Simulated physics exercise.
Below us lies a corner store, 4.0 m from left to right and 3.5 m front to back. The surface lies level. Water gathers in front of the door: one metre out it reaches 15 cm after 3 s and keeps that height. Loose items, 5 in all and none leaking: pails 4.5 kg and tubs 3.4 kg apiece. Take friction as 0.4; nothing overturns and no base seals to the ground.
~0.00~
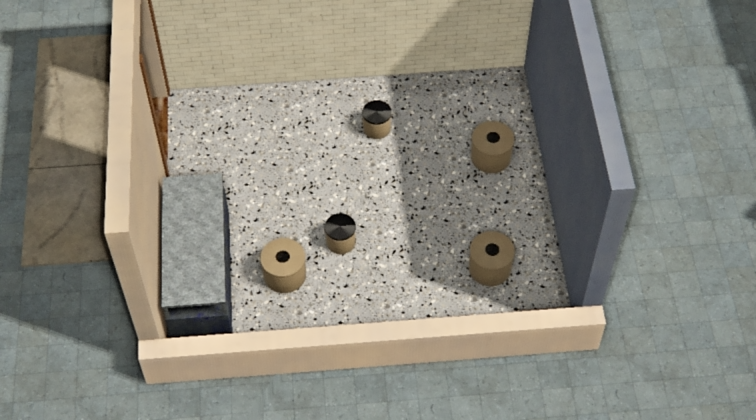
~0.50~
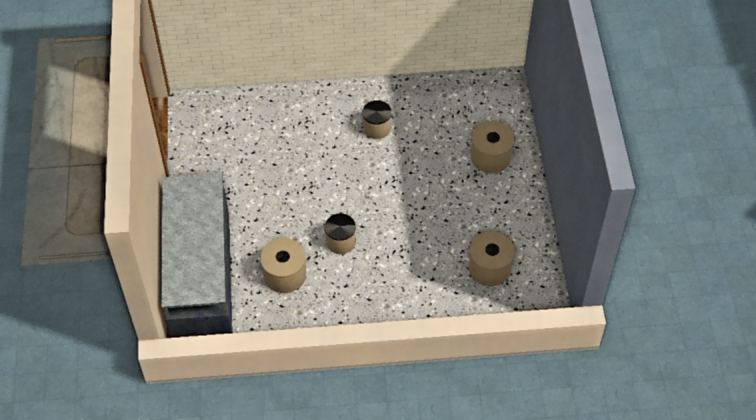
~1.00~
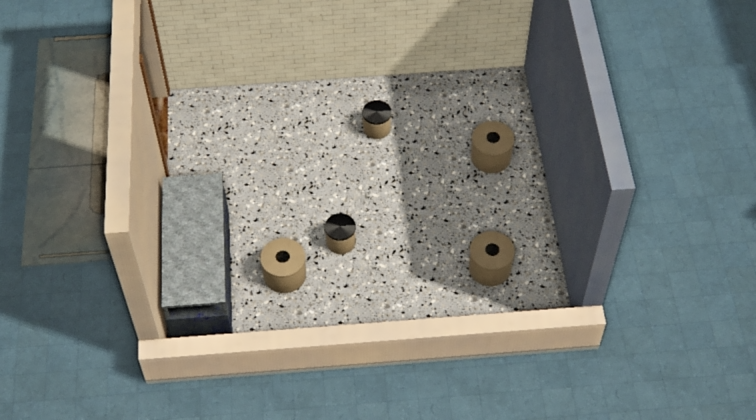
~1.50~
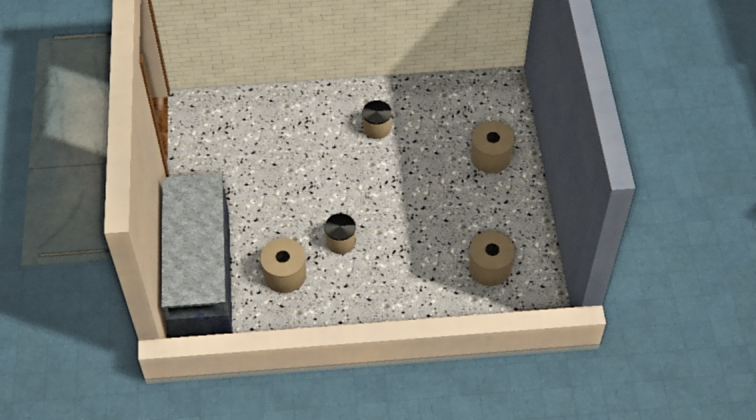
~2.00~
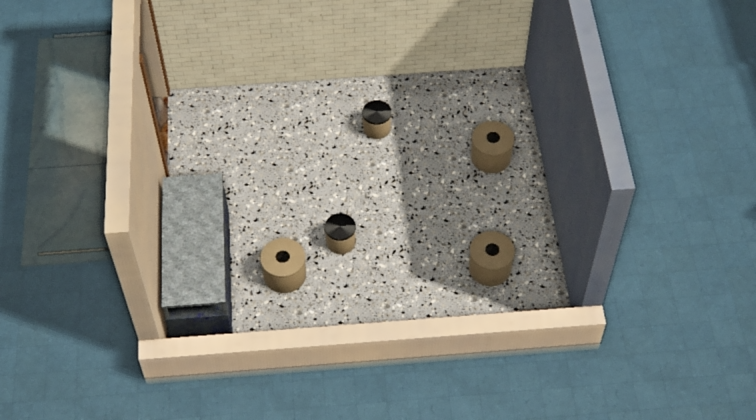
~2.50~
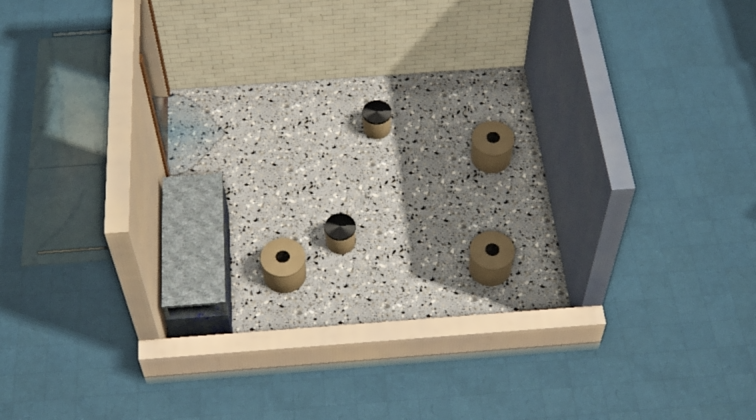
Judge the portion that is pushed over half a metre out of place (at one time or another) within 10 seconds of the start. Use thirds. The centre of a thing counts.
That comes to between one and two thirds.
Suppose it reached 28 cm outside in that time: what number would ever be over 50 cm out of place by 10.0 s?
Then 5.
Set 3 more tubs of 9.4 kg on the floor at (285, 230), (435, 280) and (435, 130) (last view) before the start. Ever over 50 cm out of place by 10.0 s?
In turn: Less, under, over.
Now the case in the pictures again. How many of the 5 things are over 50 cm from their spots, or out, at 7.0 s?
I count 1.
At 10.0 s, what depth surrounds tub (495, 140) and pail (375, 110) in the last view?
Roughly 8 and 9 cm.
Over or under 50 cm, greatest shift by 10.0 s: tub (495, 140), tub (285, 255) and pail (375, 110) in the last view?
In turn: Over, short of it, past it.
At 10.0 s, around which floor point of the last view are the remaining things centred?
At about (421, 243).
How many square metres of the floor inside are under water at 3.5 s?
Some 2.5 m2.
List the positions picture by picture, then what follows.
In the first frame, a pail at (340, 226), on the bottom; a tub at (492, 250) rests on the ground; water covers 0.0 m2; 0 of 5 have shifted.
In the second frame, a pail at (340, 226), on the bottom; a tub at (492, 250), on the bottom; 0.0 m2 under water; 0 of 5 have shifted.
In the third frame, a pail at (340, 226) rests on the ground; a tub at (492, 250) rests on the ground; 0.0 m2 under water; 0 of 5 have shifted.
In the fourth frame, a pail at (340, 226), on the bottom; a tub at (492, 250), on the bottom; water covers 0.0 m2; 0 of 5 have shifted.
In the fifth frame, a pail at (340, 226), on the bottom; a tub at (492, 250) rests on the ground; water covers 0.0 m2; 0 of 5 have shifted.
In the sixth frame, a pail at (340, 226), on the bottom; a tub at (492, 250) rests on the ground; water covers 0.4 m2; 0 of 5 have shifted.
After 3.5 s 0 of 5 are over 50 cm from their spots; 0 afloat.
After 4.5 s 0 of 5 are over 50 cm from their spots; 0 afloat.
After 7.0 s 1 of 5 are over 50 cm from their spots; 1 afloat.
After 10.0 s 3 of 5 are over 50 cm from their spots, and 3 have been at some point; 3 afloat.
